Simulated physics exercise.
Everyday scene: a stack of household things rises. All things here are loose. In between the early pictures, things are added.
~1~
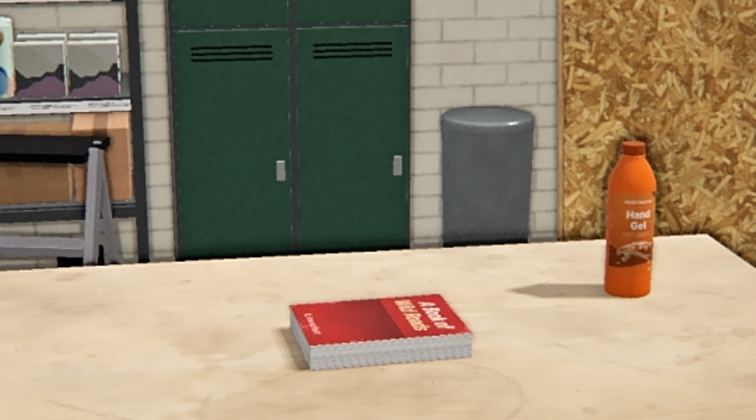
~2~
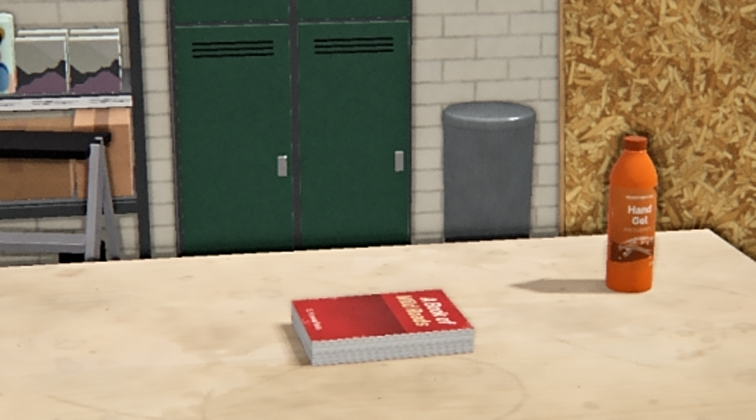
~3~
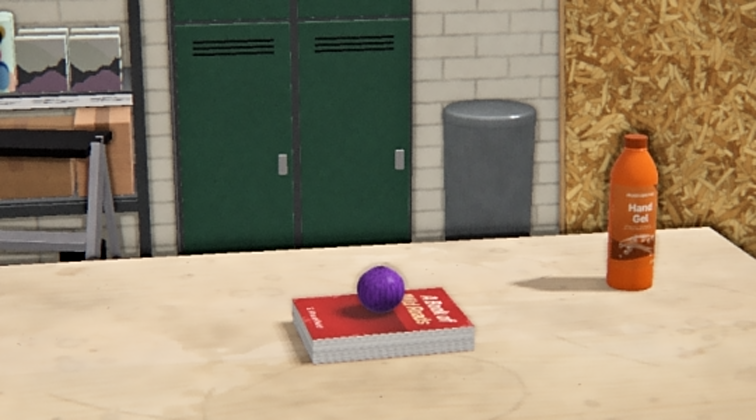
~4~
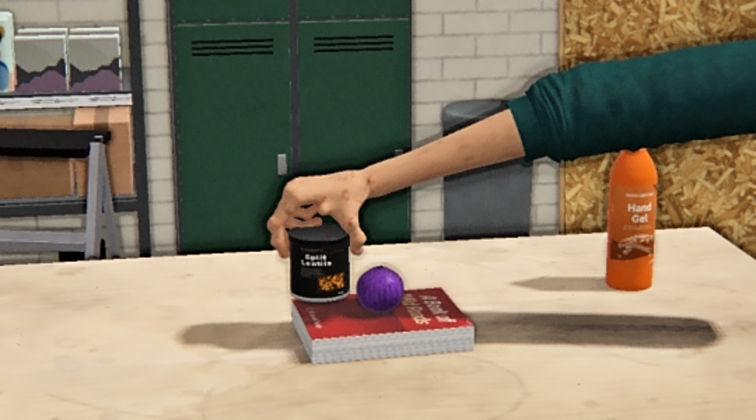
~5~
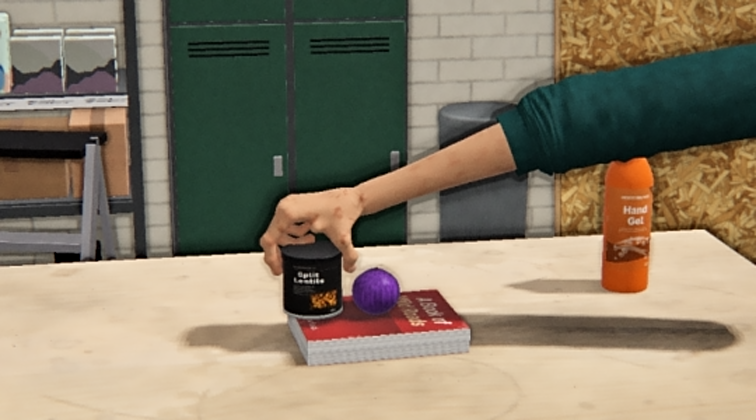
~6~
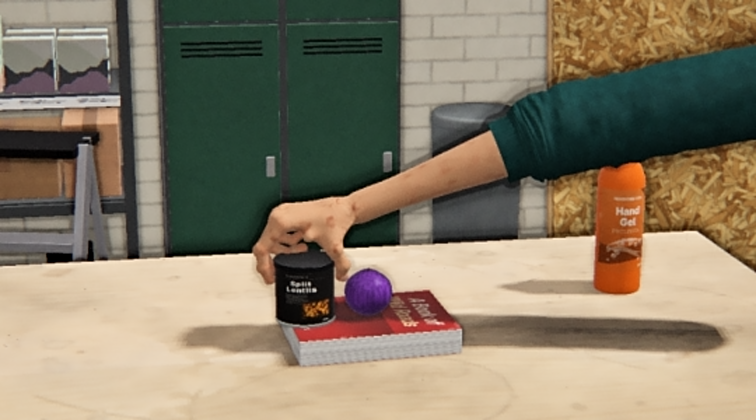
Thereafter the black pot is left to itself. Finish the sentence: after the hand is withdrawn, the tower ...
The tower stays upright.
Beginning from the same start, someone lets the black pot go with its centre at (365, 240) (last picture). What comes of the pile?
Observed: Pile falls.
Then, 0.30 s later than the last frame, all is still.
Then, 0.70 s later than the last frame, black pot resting near (305, 288).
When it is over, all 4 as before. End places, in pixels of the last picture, black pot near (305, 288). The pile stays up.
